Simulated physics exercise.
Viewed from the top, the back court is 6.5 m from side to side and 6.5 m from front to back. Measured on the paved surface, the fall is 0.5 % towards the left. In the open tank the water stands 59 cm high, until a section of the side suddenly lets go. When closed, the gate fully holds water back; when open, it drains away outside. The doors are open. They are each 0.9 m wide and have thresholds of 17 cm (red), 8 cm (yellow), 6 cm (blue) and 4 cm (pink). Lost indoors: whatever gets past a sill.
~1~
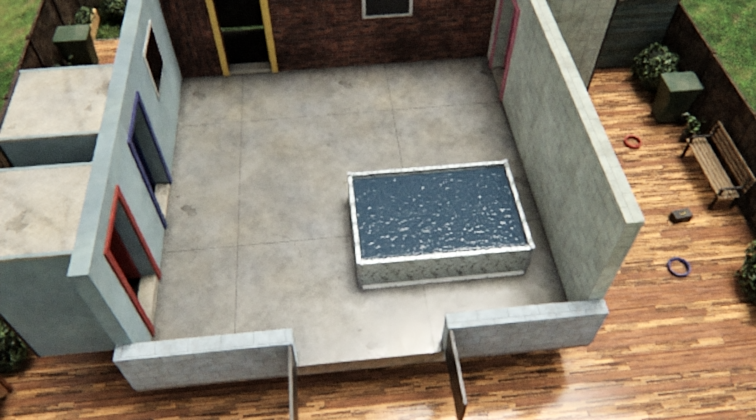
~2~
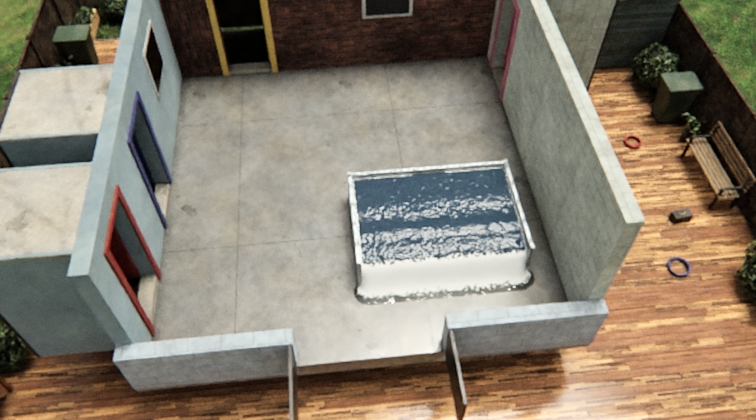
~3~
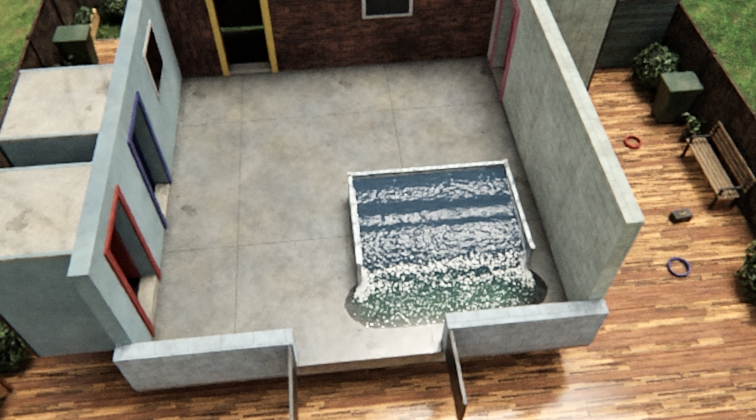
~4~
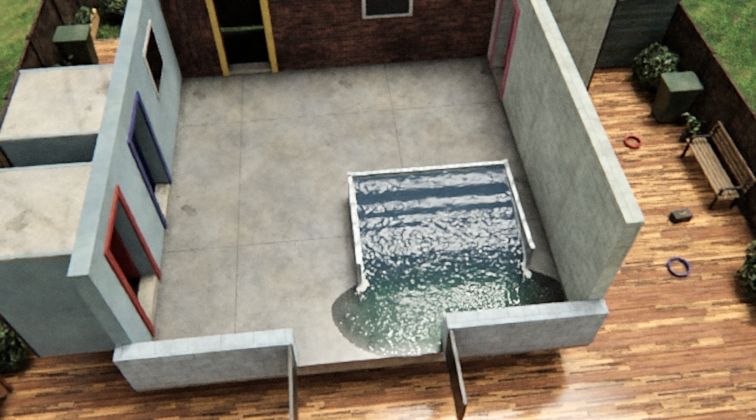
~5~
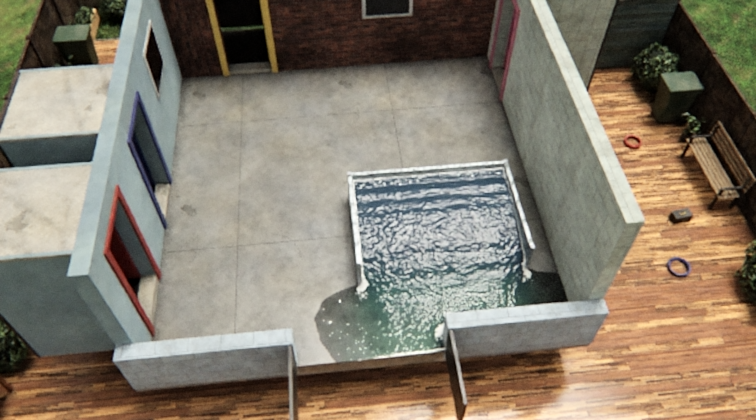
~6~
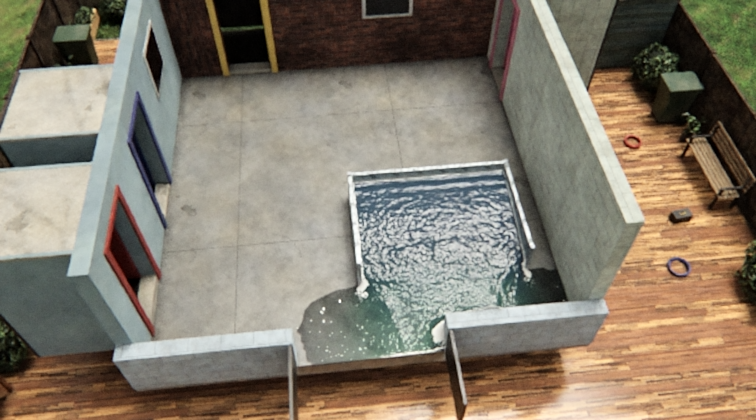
Water pouring from the front of a white-rimmed tank, spreading across a grey walled courtyard floor toward an opening between low walls.
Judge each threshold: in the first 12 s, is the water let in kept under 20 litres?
Verdicts: Red door, kept under; yellow door, kept under; blue door, kept under; pink door, kept under.
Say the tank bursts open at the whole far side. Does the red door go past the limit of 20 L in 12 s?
Note: Red door, short of the limit.
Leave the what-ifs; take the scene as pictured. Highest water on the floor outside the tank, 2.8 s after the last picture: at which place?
Look around (479, 57).
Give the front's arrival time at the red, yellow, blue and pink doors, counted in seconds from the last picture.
So, red at 3.2 s, then yellow at 5.0 s, blue at 4.5 s, and pink at 2.2 s.
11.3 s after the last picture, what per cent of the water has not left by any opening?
I'd put it at some 42 percent still there.
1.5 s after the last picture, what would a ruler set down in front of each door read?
Measured in centimetres, the red door gives 0, the yellow door 0, the blue door 0 and the pink door 0.
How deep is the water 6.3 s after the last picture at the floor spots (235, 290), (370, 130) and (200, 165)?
Spot one 1 cm, spot two 1 cm, spot three 1 cm.
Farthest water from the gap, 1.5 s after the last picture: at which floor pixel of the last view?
Near (211, 360).
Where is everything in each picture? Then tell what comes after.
The first frame shows still water, 59 cm deep, in the open tank at (436, 212).
In the second frame, the front is at (529, 274), 1.4 m from the gap at (444, 269); 0.7 m2 of floor is under water; 59 cm left at the back of the open tank.
In the third frame, water pours out at (443, 271) and has run 1.6 m, to (351, 307); typically 12 cm deep outside, 59 cm at the open tank's back.
In the fourth frame, water pours out at (443, 271) and has run 1.8 m, to (556, 301); typically 10 cm deep outside, 57 cm at the open tank's back.
In the fifth frame, the front is at a hidden place, 2.2 m from the gap at (443, 272); 4.1 m2 of floor is under water; 50 cm left at the back of the open tank.
In the sixth frame, the front is at a hidden place, 2.4 m from the gap at (443, 272); 4.3 m2 of floor is under water; 51 cm left at the back of the open tank.
Then, 0.7 s after the last picture water covers 15 % of the floor and is deepest (51 cm) near (564, 324); red door not reached, yellow door not reached, blue door not reached, pink door not reached.
Then, 1.5 s after the last picture water covers 15 % of the floor and is deepest (36 cm) near (564, 324); red door not reached, yellow door not reached, blue door not reached, pink door not reached.
Then, 2.8 s after the last picture water covers 30 % of the floor and is deepest (23 cm) near (479, 57); red door not reached, yellow door not reached, blue door not reached, pink door 4 cm at the sill, 0 L in.
Then, 6.3 s after the last picture water covers 60 % of the floor and is deepest (12 cm) near (552, 325); red door 6 cm at the sill, 0 L in, yellow door 2 cm at the sill, 0 L in, blue door 2 cm at the sill, 0 L in, pink door 4 cm at the sill, 4 L in.
Then, 11.3 s after the last picture water covers 75 % of the floor and is deepest (6 cm) near (384, 291); red door 3 cm at the sill, 0 L in, yellow door 4 cm at the sill, 0 L in, blue door 2 cm at the sill, 0 L in, pink door 3 cm at the sill, 5 L in.
